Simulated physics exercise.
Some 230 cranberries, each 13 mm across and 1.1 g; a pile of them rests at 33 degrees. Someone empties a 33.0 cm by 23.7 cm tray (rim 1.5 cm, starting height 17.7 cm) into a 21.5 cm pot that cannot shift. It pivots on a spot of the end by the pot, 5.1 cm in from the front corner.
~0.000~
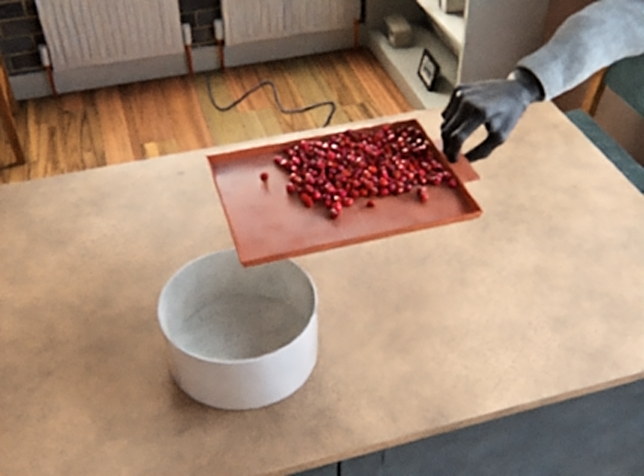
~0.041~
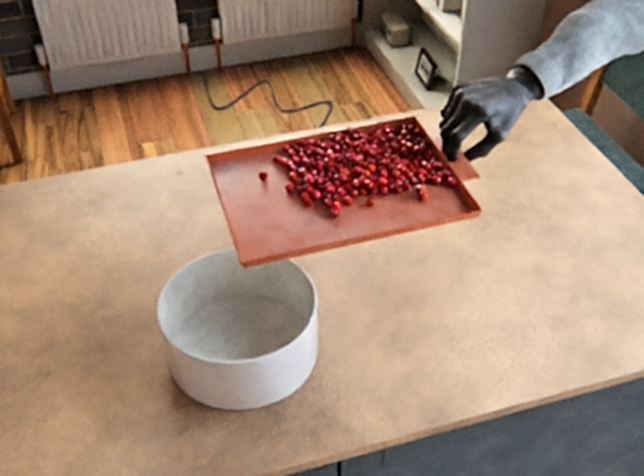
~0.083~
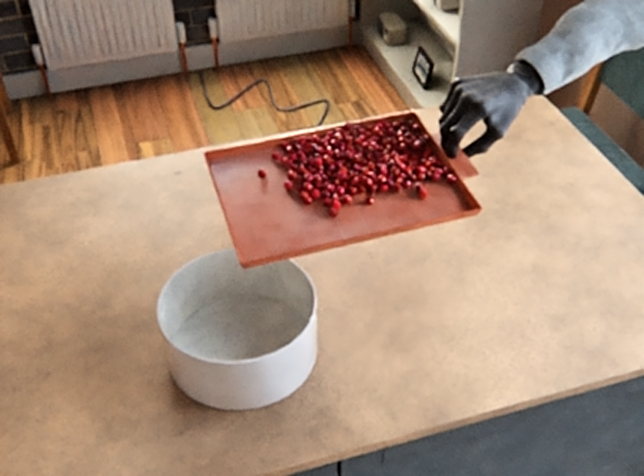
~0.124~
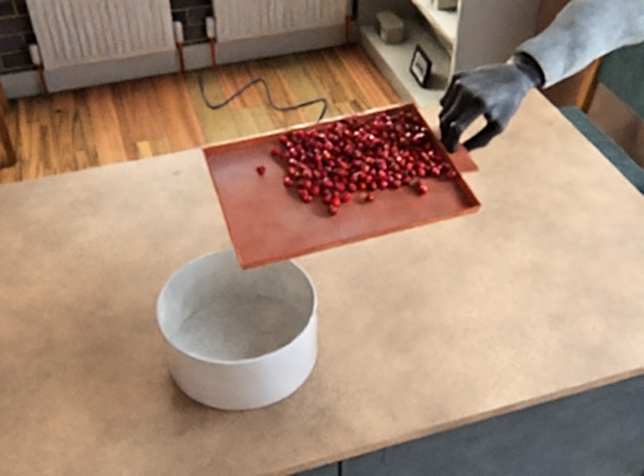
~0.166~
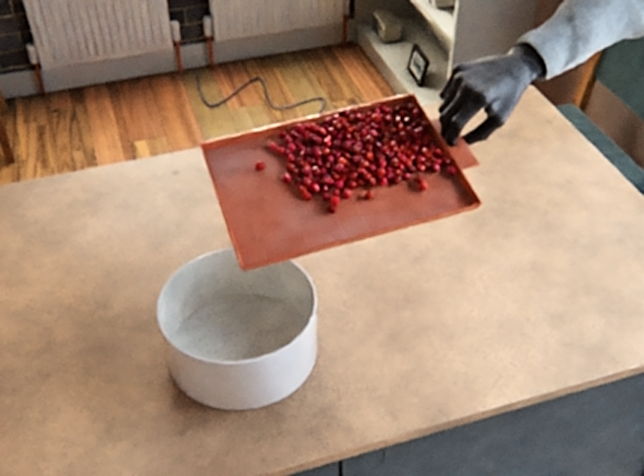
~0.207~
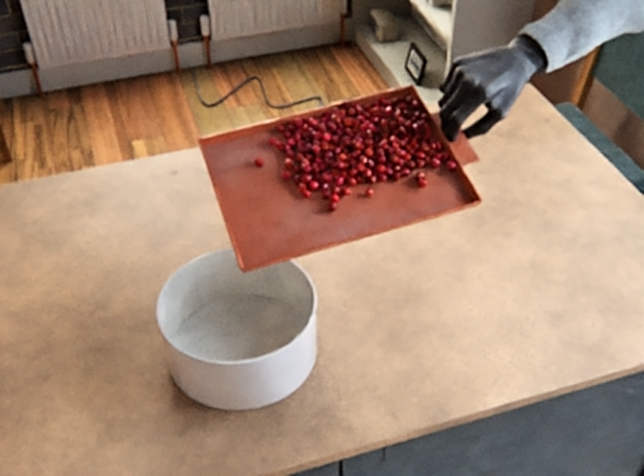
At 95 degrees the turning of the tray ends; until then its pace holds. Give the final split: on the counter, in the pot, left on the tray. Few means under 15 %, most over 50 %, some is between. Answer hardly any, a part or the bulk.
Counter a part, pot the bulk, tray hardly any.
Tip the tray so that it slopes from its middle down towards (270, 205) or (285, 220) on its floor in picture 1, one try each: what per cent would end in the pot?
Some 50 and 95 per cent.
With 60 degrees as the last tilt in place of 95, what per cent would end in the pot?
Then about 25 per cent.
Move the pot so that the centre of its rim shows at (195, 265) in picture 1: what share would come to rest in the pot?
About 0 per cent.
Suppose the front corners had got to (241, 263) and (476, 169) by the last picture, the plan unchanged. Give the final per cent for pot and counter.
Pot 80, counter 20.
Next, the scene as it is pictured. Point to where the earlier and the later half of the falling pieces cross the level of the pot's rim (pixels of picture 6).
First near (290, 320), later near (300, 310).
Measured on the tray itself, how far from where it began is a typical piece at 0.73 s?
Some 13 cm.
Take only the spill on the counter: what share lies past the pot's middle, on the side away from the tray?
About 0 per cent.
Then, at 0.73 s, tilt 51 degrees; the tray holds 95 %, the pot 0 %.
After 1.08 s, tilt 78 degrees; the tray holds 55 %, the pot 25 %.
After 1.52 s, tilt 95 degrees; the tray holds 0 %, the pot 60 %.
At rest (2.2 s), counter 40 %, pot 60 %, tray 0 %.
